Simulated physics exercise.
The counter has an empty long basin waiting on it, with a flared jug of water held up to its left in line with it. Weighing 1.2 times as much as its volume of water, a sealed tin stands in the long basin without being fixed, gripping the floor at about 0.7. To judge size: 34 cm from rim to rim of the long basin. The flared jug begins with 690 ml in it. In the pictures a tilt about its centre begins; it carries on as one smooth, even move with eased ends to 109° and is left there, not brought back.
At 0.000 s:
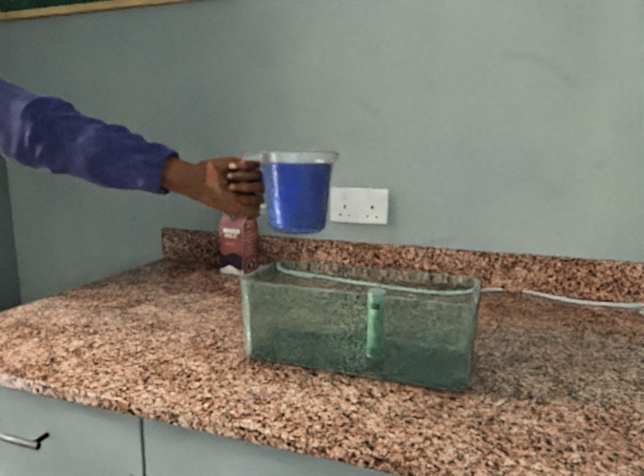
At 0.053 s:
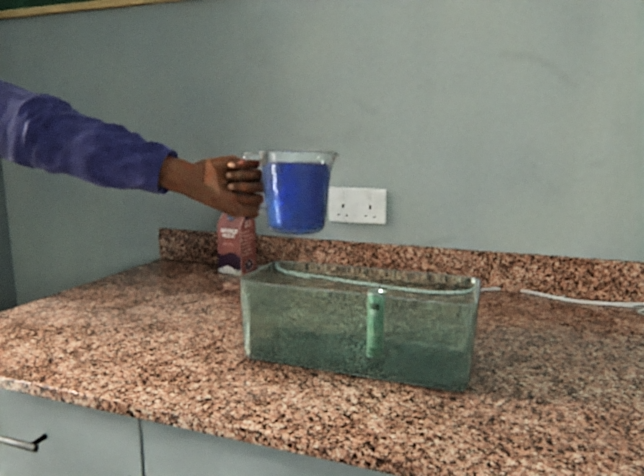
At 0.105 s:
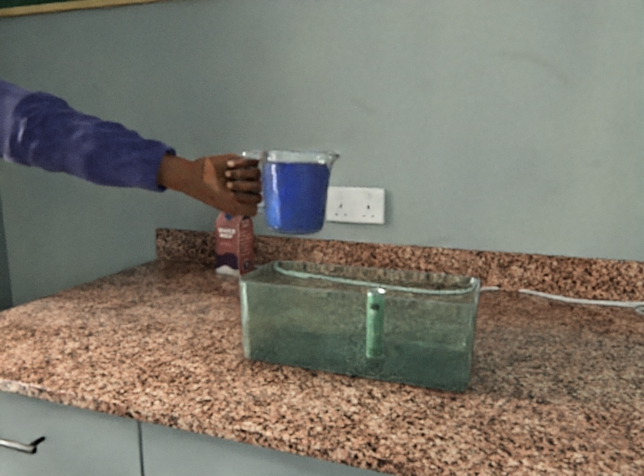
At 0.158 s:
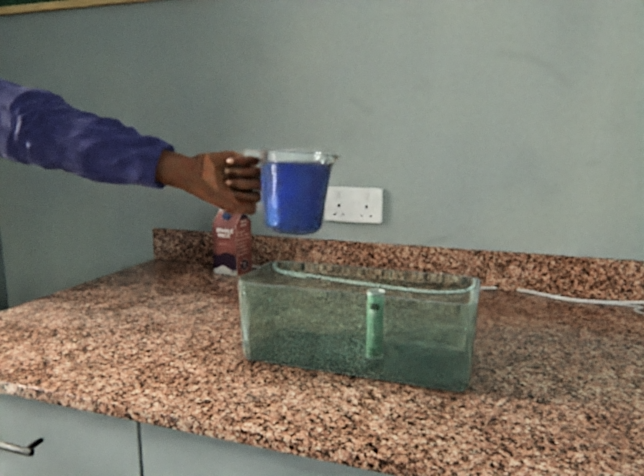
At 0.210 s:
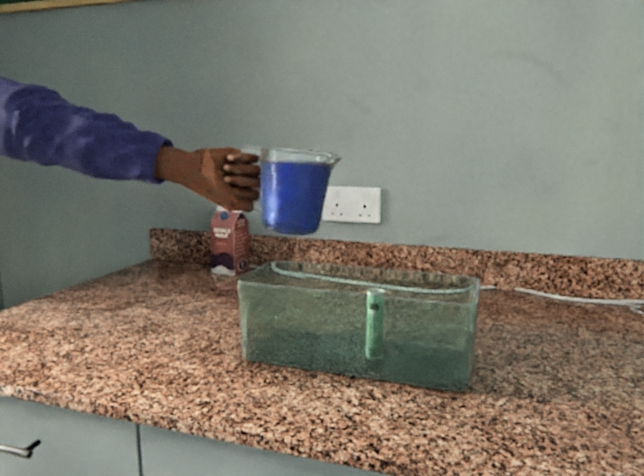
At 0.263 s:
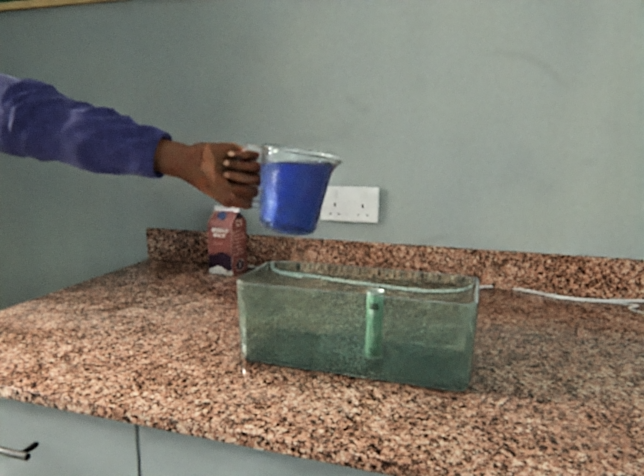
To begin with, a hand reaching in from the left holds a flared jug of blue liquid upright and still, above a long clear basin on a speckled counter, with a carton behind. Then the hand slowly leans the jug slightly to the right, while the basin stays put.
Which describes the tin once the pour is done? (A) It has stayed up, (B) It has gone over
Answer: B.
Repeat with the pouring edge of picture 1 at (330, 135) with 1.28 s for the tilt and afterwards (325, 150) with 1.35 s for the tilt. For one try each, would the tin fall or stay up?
First it tips over; then it tips over.
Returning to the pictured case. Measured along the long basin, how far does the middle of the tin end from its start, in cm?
Looks like roughly 7.5 cm in total.
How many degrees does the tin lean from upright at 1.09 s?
I'd say it is close to 0 degrees off upright.
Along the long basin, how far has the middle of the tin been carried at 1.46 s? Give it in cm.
Around 7 cm.
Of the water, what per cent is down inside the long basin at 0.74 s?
Roughly 6 percent of it.
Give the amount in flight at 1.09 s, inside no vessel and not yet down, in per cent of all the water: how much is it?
Around 16 percent of the liquid.
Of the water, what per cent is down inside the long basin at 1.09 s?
Near 62 in a hundred.
After 0.74 s the tilt is 62° and 78 per cent is still to pour; the tin stands where it began.
After 1.09 s the tilt is 99° and 22 per cent is still to pour; the tin stands where it began.
After 1.46 s the tilt is 109° and 0 per cent is still to pour; the tin lies on its side.
After 1.86 s the tilt is 109° and 0 per cent is still to pour; the tin lies on its side.
In the end the tin lies on its side.
